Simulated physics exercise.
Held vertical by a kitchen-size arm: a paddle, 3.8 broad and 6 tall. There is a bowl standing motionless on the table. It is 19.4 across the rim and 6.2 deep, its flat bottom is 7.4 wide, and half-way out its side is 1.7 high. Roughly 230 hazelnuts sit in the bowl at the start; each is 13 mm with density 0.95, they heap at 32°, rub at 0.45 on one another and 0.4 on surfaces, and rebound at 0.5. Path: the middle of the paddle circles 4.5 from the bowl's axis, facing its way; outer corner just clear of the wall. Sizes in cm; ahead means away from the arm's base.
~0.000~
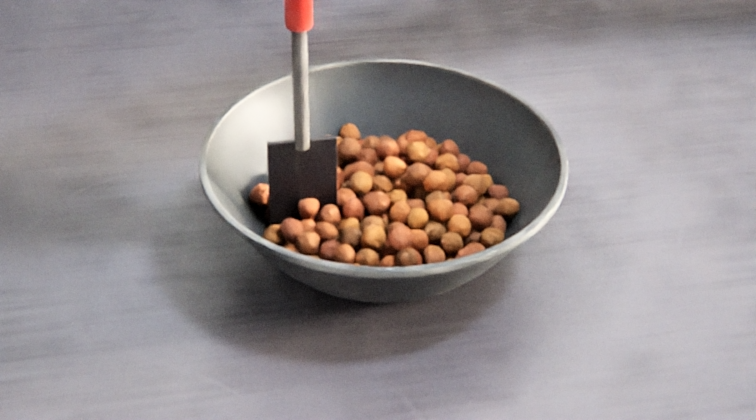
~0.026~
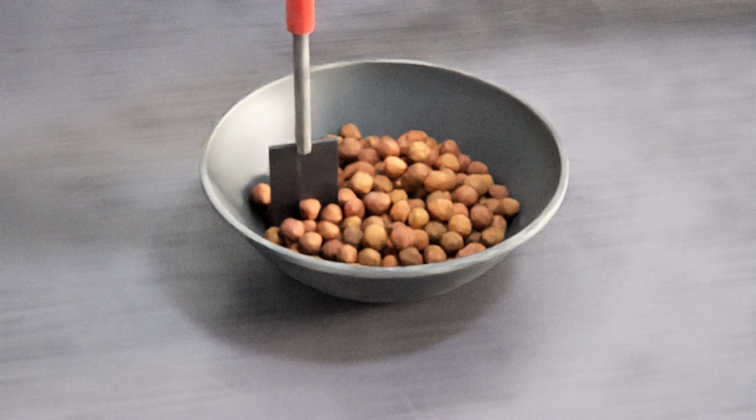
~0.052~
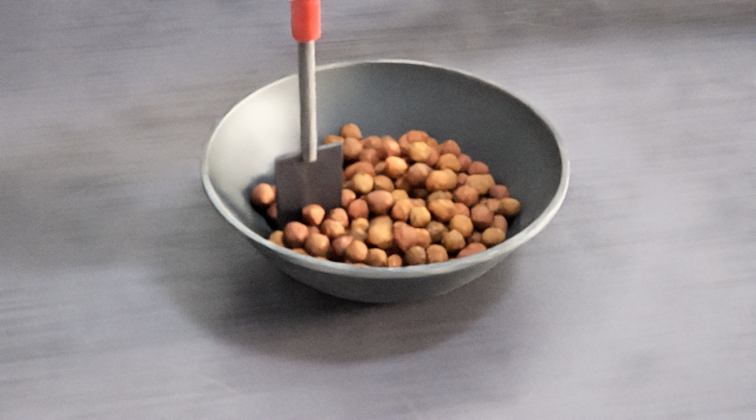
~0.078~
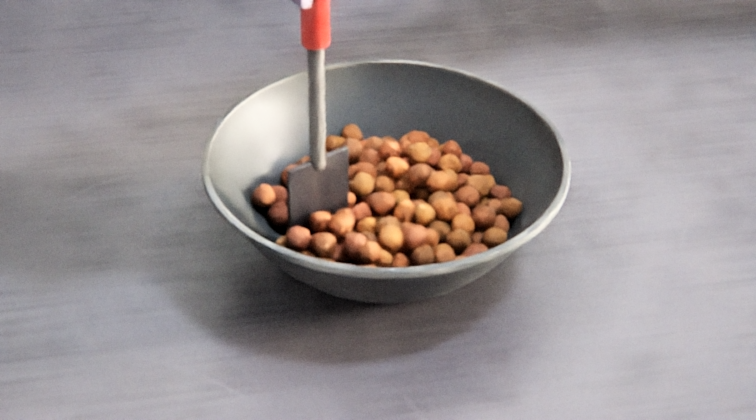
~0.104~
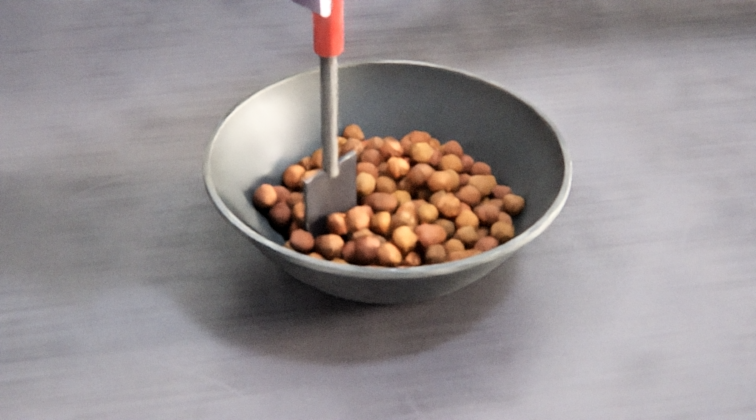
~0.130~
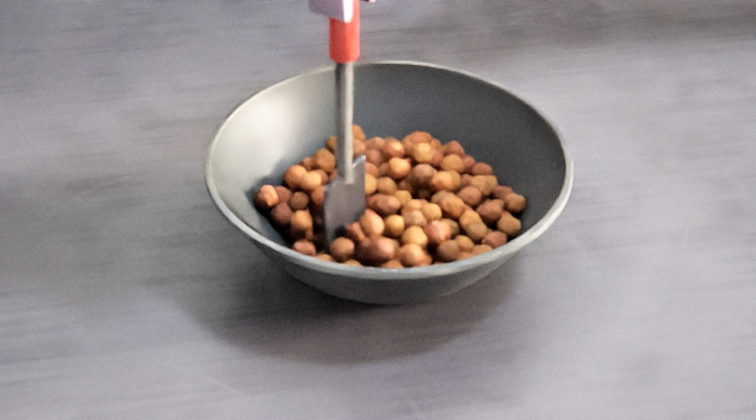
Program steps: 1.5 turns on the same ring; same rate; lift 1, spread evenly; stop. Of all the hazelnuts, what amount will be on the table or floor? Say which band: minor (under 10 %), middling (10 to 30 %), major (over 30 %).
Band: Minor.
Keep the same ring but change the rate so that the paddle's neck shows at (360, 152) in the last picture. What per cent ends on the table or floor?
About 5 per cent.
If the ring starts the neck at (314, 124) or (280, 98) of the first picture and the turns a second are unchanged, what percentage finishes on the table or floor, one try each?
Roughly 0 and 0 per cent.
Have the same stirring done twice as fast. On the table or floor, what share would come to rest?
Roughly 30 per cent.
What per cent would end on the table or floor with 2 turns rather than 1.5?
5 %.
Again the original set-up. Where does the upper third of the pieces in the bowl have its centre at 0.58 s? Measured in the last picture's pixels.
Somewhere around (372, 118) in the last view.
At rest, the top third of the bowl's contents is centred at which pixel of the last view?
Roughly pixel (454, 171).
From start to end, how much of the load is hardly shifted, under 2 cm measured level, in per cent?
About 10 percent.
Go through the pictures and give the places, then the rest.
Paddle neck at (301, 116), 0° round; upper third of the load around (386, 203), from x 260 to 505, top at y 135; 230 in the bowl, in the first frame.
Paddle neck at (303, 119), 4° round; upper third of the load around (386, 204), from x 260 to 505, top at y 135, in the second frame.
Paddle neck at (308, 127), 14° round; upper third of the load around (387, 209), from x 260 to 510, top at y 135, in the third frame.
Paddle neck at (317, 135), 25° round; upper third of the load around (391, 215), from x 265 to 510, top at y 135, in the fourth frame.
Paddle neck at (329, 142), 36° round; upper third of the load around (403, 218), from x 265 to 510, top at y 135, in the fifth frame.
Paddle neck at (344, 148), 48° round; upper third of the load around (413, 225), from x 265 to 515, top at y 135; 230 in the bowl, in the sixth frame.
By 0.58 s, 241° round, highest piece 8 above the table; 226 in the bowl, 4 on the table or floor.
By 1.03 s, 75° round, highest piece 7 above the table; 223 in the bowl, 6 on the table or floor, 1 in flight or on the tool.
By 1.45 s, 180° round, highest piece 6 above the table; 223 in the bowl, 7 on the table or floor.
By 2.15 s, 180° round, highest piece 6 above the table; 223 in the bowl, 7 on the table or floor.
Final count, 223 in the bowl, 7 on the table or floor. That is 3 % on the table or floor.
